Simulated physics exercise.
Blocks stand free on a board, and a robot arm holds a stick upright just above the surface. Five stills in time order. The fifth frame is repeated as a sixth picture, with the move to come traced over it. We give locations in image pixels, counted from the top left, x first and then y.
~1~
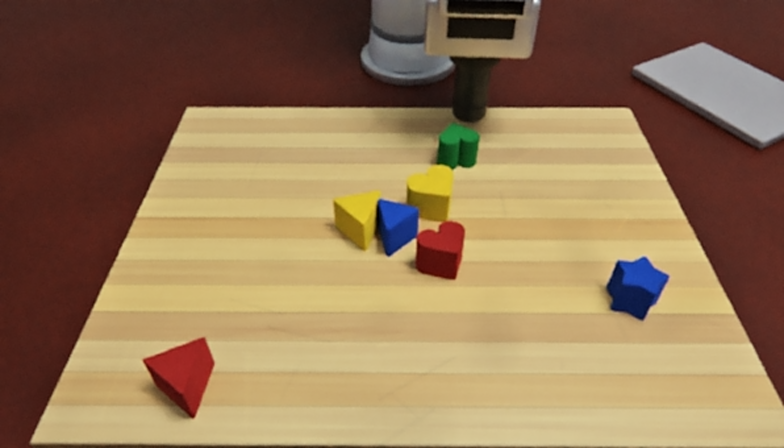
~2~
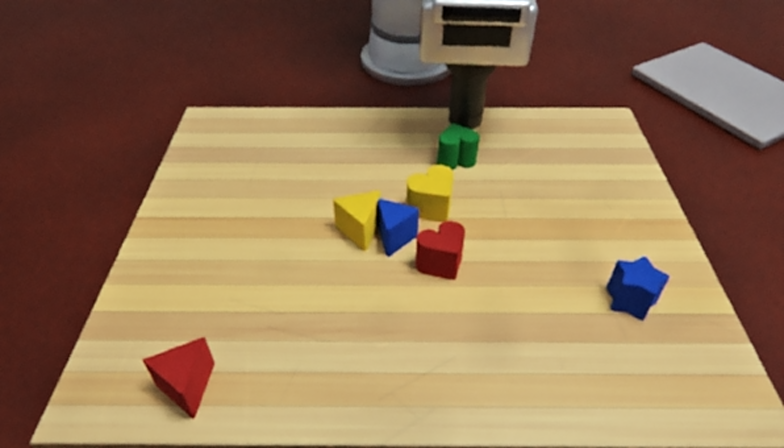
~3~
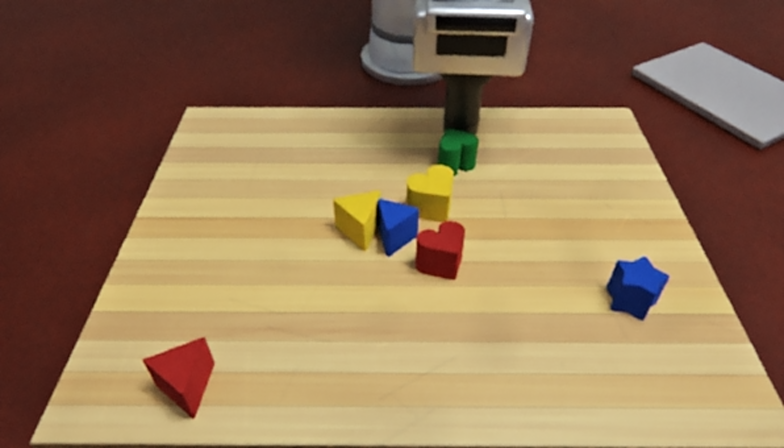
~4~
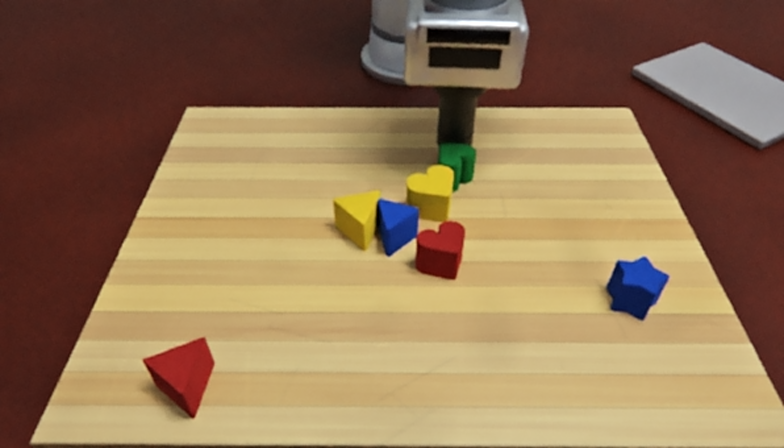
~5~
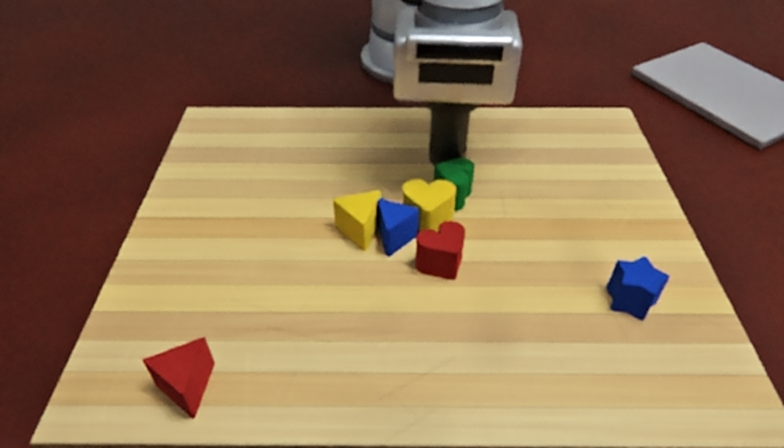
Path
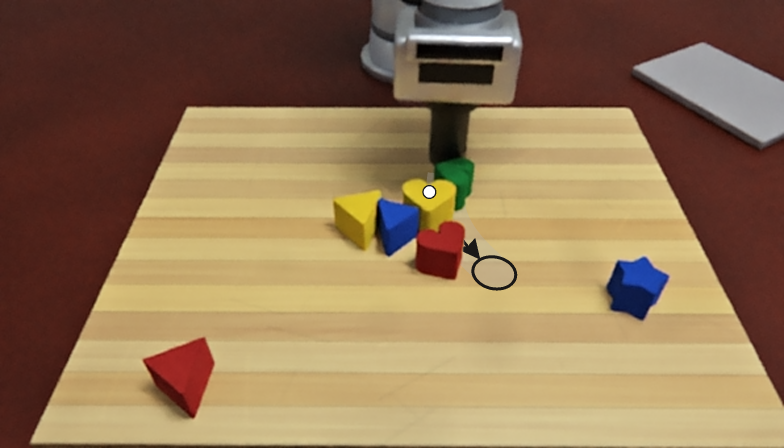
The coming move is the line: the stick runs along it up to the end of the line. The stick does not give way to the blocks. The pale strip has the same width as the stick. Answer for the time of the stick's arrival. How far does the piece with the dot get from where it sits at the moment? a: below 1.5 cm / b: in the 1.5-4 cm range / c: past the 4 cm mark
c - past the 4 cm mark.
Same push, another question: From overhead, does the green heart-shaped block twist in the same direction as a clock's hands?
No - that is not the case.
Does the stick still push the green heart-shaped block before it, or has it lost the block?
Most likely the green heart-shaped block slides off.
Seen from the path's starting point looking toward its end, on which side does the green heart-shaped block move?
Moves left.
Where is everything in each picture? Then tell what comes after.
In the first picture, tip of the stick (469, 114), middles of tops, blue triangular piece (395, 211), yellow heart-shaped block (433, 180), red heart-shaped block (444, 236), green heart-shaped block (458, 134).
In the second picture, stick (465, 122), nothing pushed.
In the third picture, stick (460, 131), green heart-shaped block (457, 138).
In the fourth picture, stick (454, 144), green heart-shaped block (455, 152).
In the fifth picture, stick (447, 159), blue triangular piece (395, 211), yellow heart-shaped block (429, 192), red heart-shaped block (444, 236), green heart-shaped block (456, 169).
The line goes from (446, 174) through (446, 205) and (462, 239) to (494, 272); the dot is on the yellow heart-shaped block.
One third of the way, stick (447, 191); blue triangular piece (392, 212); yellow heart-shaped block (432, 199), turned 25° clockwise; green heart-shaped block (480, 194), turned 20° anticlockwise.
Two thirds of the way, stick (464, 225); blue triangular piece (388, 215), turned 25° clockwise; yellow heart-shaped block (434, 227), turned 55° clockwise; red heart-shaped block (445, 256), turned 30° clockwise; green heart-shaped block (506, 213), turned 75° anticlockwise.
At the end, stick (497, 257); blue triangular piece (388, 215), turned 25° clockwise; yellow heart-shaped block (435, 229), turned 65° clockwise; red heart-shaped block (445, 260), turned 35° clockwise; green heart-shaped block (517, 218), turned 100° anticlockwise.
